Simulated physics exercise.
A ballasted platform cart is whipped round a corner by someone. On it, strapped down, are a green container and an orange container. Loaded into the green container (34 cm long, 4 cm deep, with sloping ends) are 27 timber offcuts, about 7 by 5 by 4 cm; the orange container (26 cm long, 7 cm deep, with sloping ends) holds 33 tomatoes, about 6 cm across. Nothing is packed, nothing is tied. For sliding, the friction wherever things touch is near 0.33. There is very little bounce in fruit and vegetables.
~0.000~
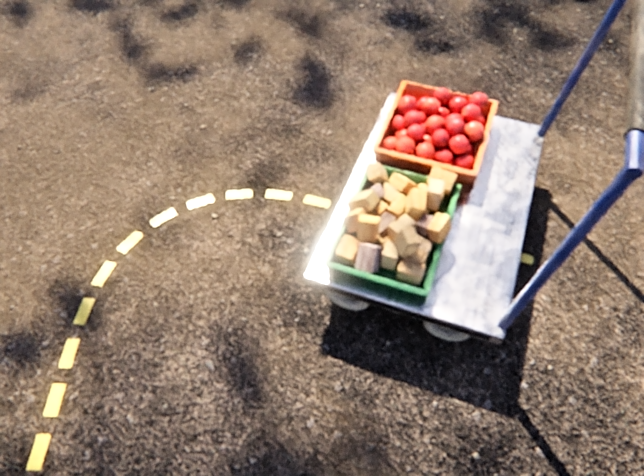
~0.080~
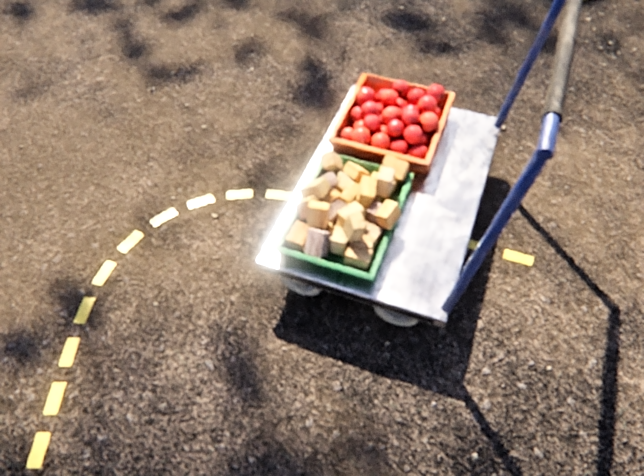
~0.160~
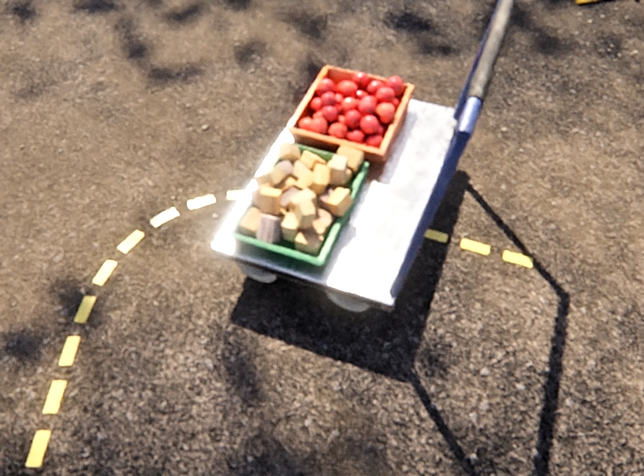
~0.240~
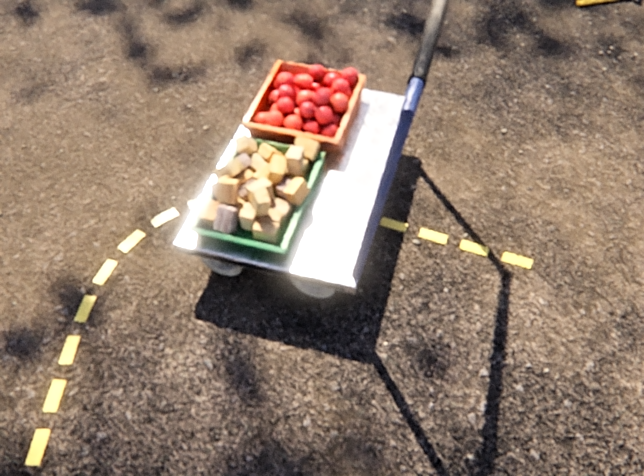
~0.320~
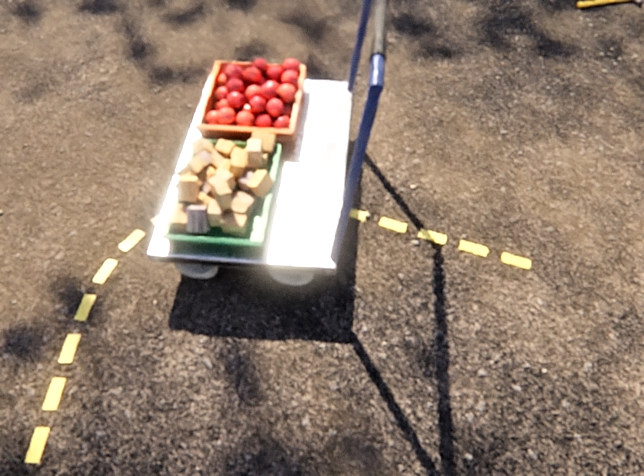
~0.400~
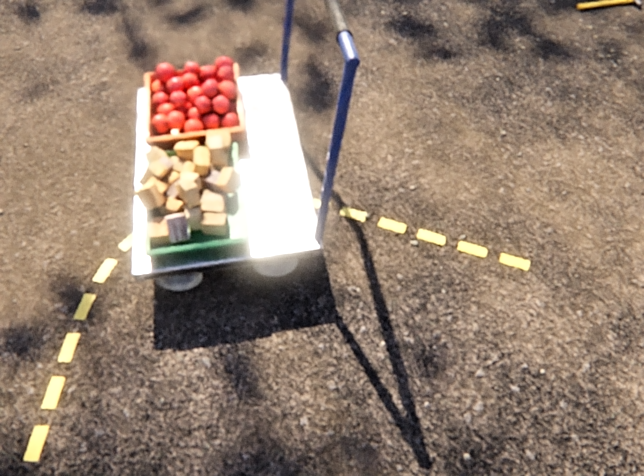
Platform cart carrying a crate of tomatoes and a green container of wooden blocks rolling left along a dashed yellow line, then turning.
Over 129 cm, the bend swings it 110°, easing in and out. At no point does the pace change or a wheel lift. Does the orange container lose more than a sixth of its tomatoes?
Yes, more than one in six go.
After 0.50 s, the green container is down by 1 of 27 and the orange container is down by 1 of 33.
After 0.64 s, the green container is down by 3 of 27 and the orange container is down by 6 of 33.
After 0.86 s, the green container is down by 5 of 27 and the orange container is down by 9 of 33.
When it is over (at 1.31 s), the green container is down by 5 of 27 and the orange container is down by 9 of 33. Asked share, 9 of 33, 27 per cent.
